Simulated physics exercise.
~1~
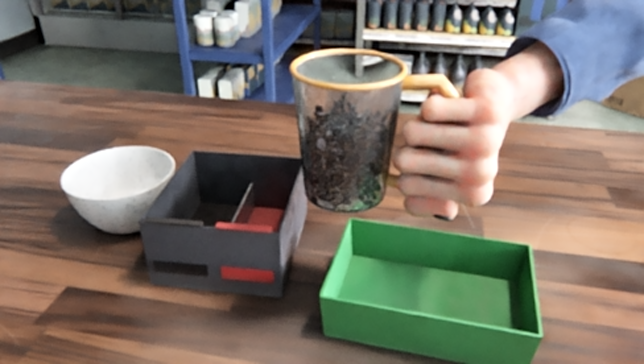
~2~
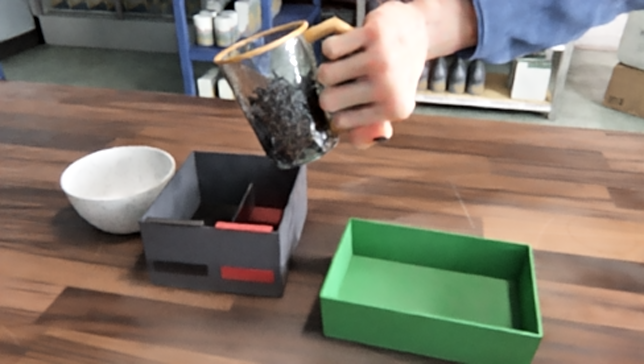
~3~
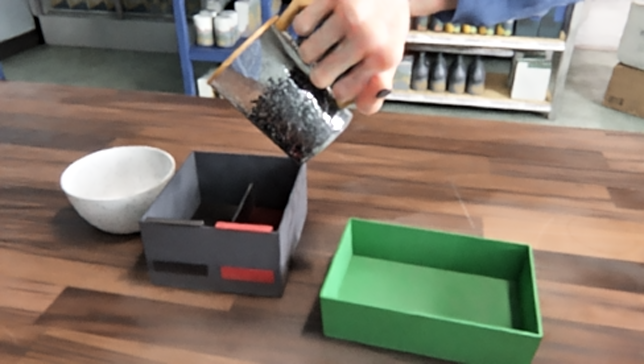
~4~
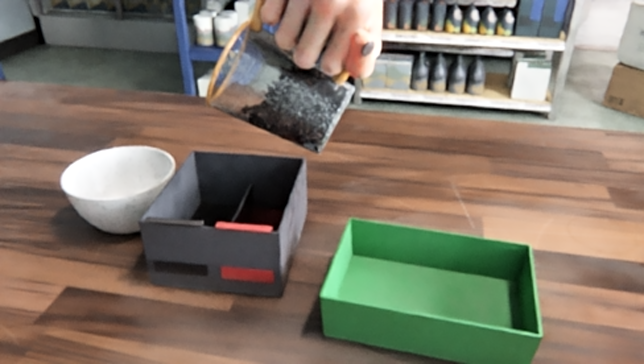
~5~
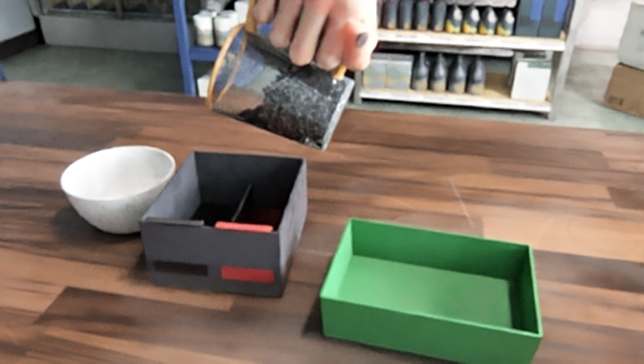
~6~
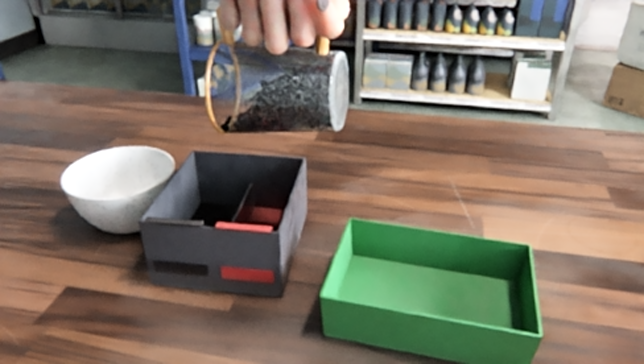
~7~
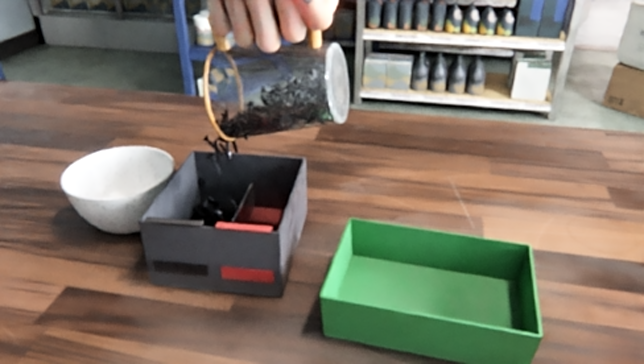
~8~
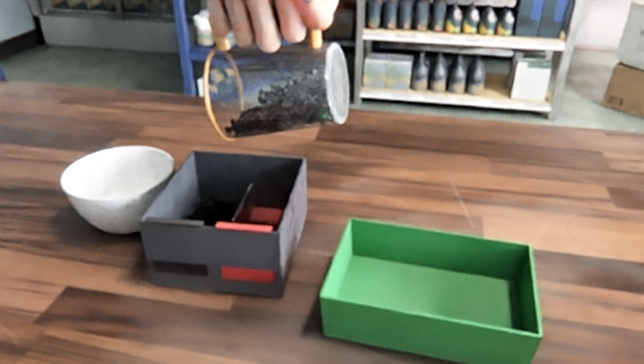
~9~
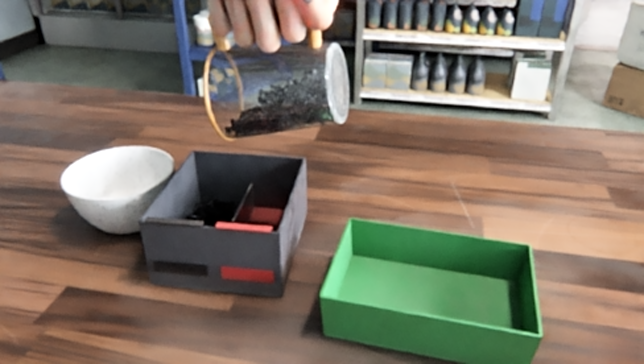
In the video, a hand lifts a clear cup of small black screws, moves it left and tips it onto its side above a dark box with black and red sections, beside a white bowl and green tin; some screws fall into the black section, while most stay in the cup.
